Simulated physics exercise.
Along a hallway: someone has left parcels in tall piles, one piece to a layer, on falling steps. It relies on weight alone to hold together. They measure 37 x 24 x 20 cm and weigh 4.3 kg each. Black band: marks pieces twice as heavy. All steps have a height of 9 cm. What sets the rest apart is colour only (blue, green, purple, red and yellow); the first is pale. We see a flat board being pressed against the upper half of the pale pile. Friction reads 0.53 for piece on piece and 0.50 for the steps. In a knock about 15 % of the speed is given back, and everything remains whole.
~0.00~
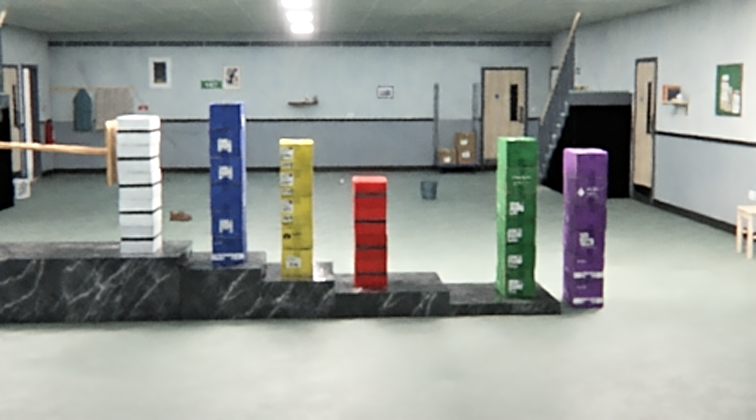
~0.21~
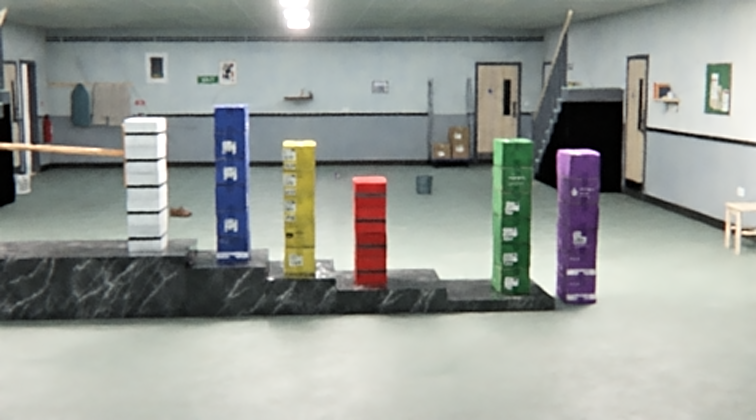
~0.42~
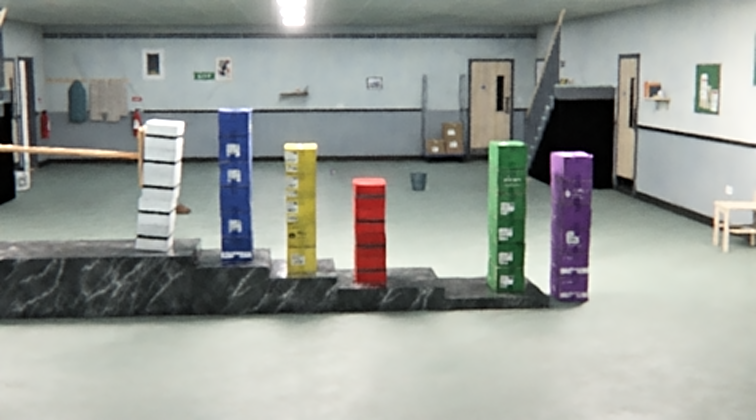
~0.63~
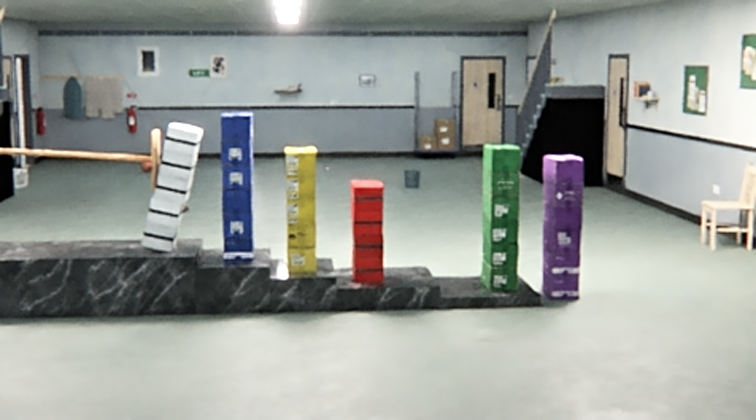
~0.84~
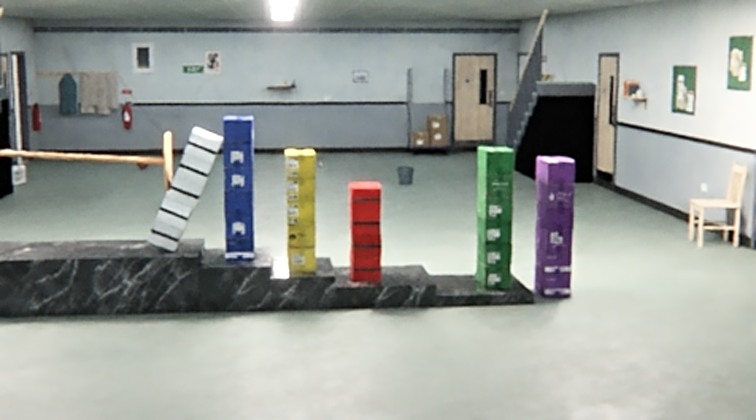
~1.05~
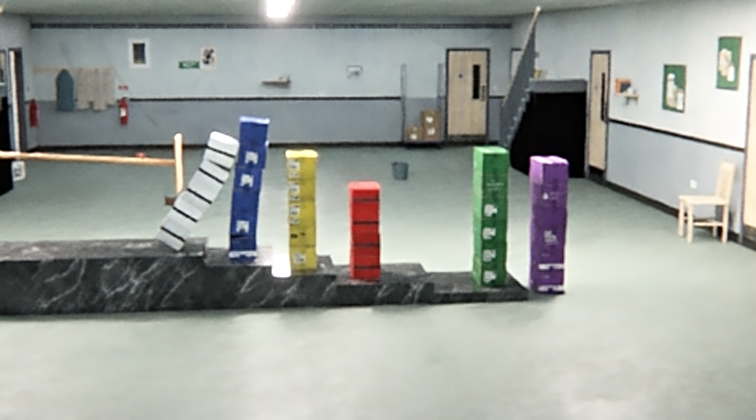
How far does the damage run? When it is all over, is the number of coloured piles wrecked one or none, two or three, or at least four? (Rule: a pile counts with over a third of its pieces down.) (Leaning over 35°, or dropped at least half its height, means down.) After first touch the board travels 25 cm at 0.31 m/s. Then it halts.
It brings down between two and three piles.
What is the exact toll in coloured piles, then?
Count: 3.
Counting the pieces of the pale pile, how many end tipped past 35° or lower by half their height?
In total, 5 of the pale pieces.
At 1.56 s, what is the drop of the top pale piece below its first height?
20 cm.
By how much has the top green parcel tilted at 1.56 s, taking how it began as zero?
Measured against how it began, the tilt is near 0 degrees.
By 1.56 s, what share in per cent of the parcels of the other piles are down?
0 percent by then.
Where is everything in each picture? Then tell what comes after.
In the first picture (pixels give the middle of a visible side; the camera moves round a little), board (107, 145) 6 cm short; top blue parcel (225, 117); top yellow parcel (296, 156); none of the others has stirred.
Board (124, 147) 3 mm in; top blue parcel (230, 120), in the second picture.
Board (140, 150) 7 cm in, top of the pale pile leaning 6°; top blue parcel (234, 123); none of the others has stirred, in the third picture.
Board (153, 154) 13 cm in, top of the pale pile leaning 14°; top blue parcel (236, 128); none of the others has stirred, in the fourth picture.
Board (165, 157) 20 cm in, top of the pale pile leaning 23°; top blue parcel (238, 131); none of the others has stirred, in the fifth picture.
Board (176, 159) 25 cm in, stopped, top of the pale pile leaning 21°; top blue parcel (253, 133) 6° from how it stood; top green parcel (496, 163); movement in 5 of them, in the sixth picture.
After 1.56 s, 5 of the pale pile down; none of the 27 other parcels down, 10 disturbed; top yellow parcel 20° from how it stood; top blue parcel 7 cm lower.
After 2.28 s, 5 of the pale pile down; 13 of the 27 other parcels down; top red parcel 54° from how it stood, 20 cm lower; top yellow parcel 49° from how it stood, 29 cm lower.
In the end (3.8 s), 5 of the pale pile down; 13 of the 27 other parcels down; top red parcel on its side; top yellow parcel on its side. Wrecked, blue, red and yellow. From the last view, middles, top red parcel near (471, 269), top yellow parcel near (470, 242).
